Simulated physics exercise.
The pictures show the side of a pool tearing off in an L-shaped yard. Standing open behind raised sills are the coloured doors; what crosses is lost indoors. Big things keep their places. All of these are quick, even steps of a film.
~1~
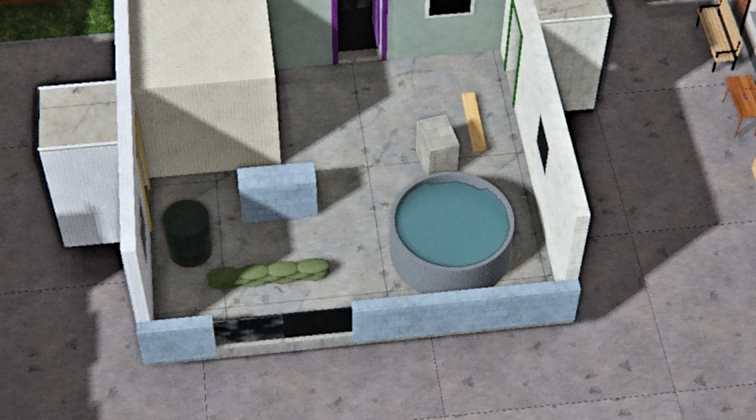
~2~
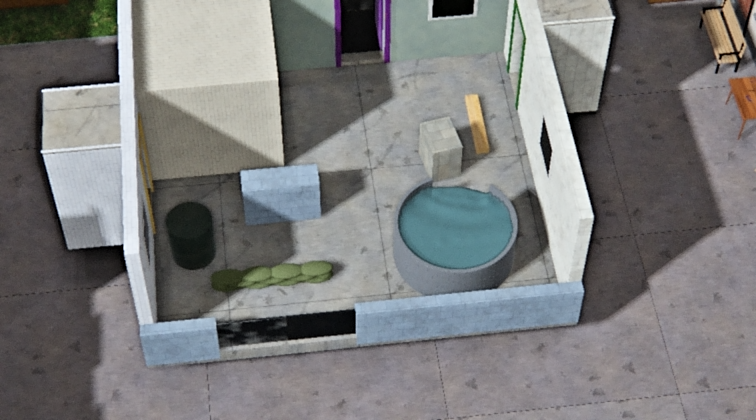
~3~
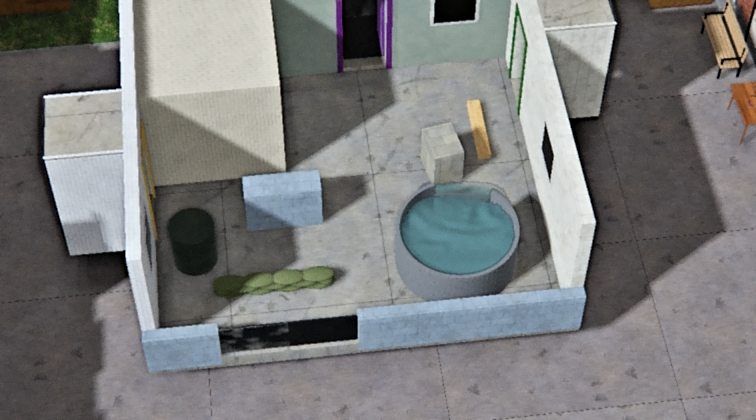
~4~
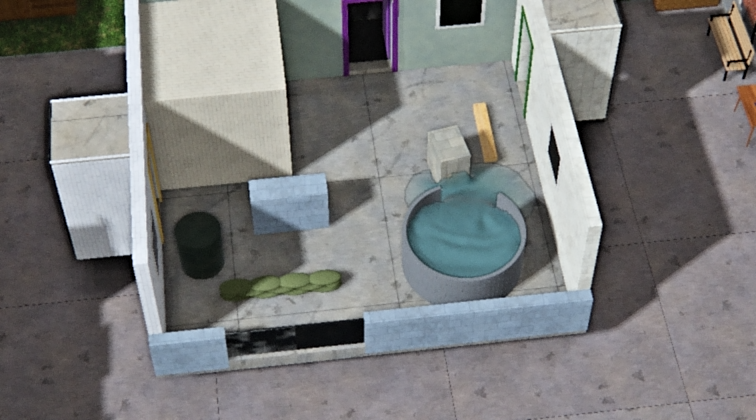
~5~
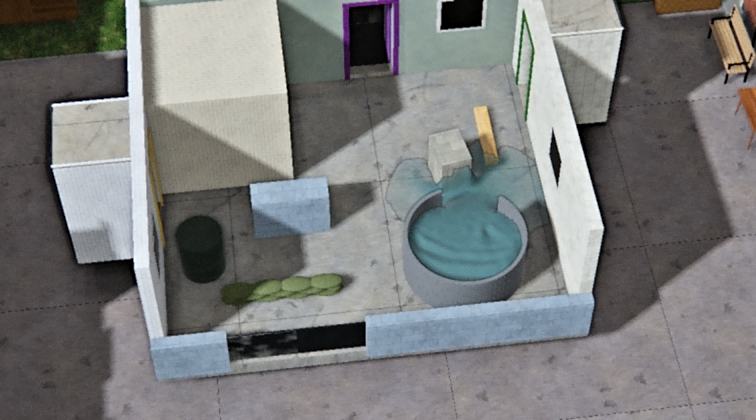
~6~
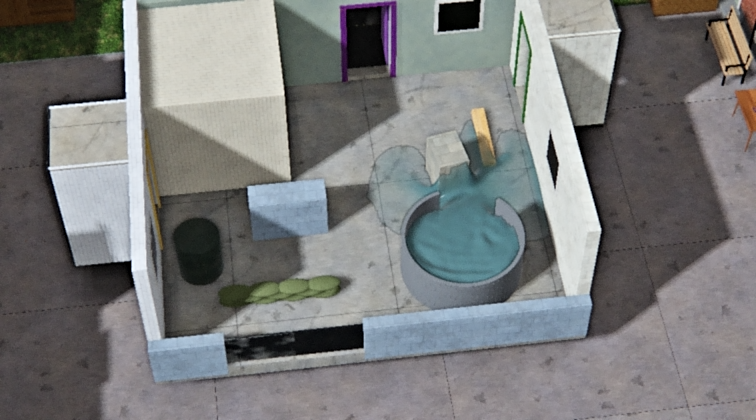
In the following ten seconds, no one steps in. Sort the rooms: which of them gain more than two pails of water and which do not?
The green door gains more; the yellow door gains no more; the purple door gains no more.
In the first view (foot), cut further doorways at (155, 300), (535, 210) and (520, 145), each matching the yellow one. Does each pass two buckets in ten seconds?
They turn out short, short and over.
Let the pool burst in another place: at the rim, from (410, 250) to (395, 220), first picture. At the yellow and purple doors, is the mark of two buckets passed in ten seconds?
Then: The yellow one goes over; the purple one is under.
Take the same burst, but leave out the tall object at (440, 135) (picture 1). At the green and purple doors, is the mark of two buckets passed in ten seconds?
First green door runs past it, then purple door runs past it.
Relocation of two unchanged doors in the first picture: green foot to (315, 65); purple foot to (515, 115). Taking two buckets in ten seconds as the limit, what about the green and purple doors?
Note: Green door lets too much through; purple door lets too much through.
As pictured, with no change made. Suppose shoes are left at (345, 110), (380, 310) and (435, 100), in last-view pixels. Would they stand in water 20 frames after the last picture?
Result, in order: Waterlogged / unflooded / waterlogged.
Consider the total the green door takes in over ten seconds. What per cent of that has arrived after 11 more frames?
About 10 per cent.
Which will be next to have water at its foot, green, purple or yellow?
The green-painted one.
A moment on, water covers 35 % of the floor; the green door under two buckets in, the yellow door not reached, the purple door not reached.
Next, water covers 55 % of the floor; the green door over two buckets in, the yellow door not reached, the purple door wet at the sill, nothing in.
Then, water covers 70 % of the floor; the green door over two buckets in, the yellow door wet at the sill, nothing in, the purple door wet at the sill, nothing in.
Later, water covers 90 % of the floor; the green door far over two buckets in, the yellow door wet at the sill, nothing in, the purple door wet at the sill, nothing in.
In the end, water covers 95 % of the floor; the green door far over two buckets in, the yellow door wet at the sill, nothing in, the purple door wet at the sill, nothing in.
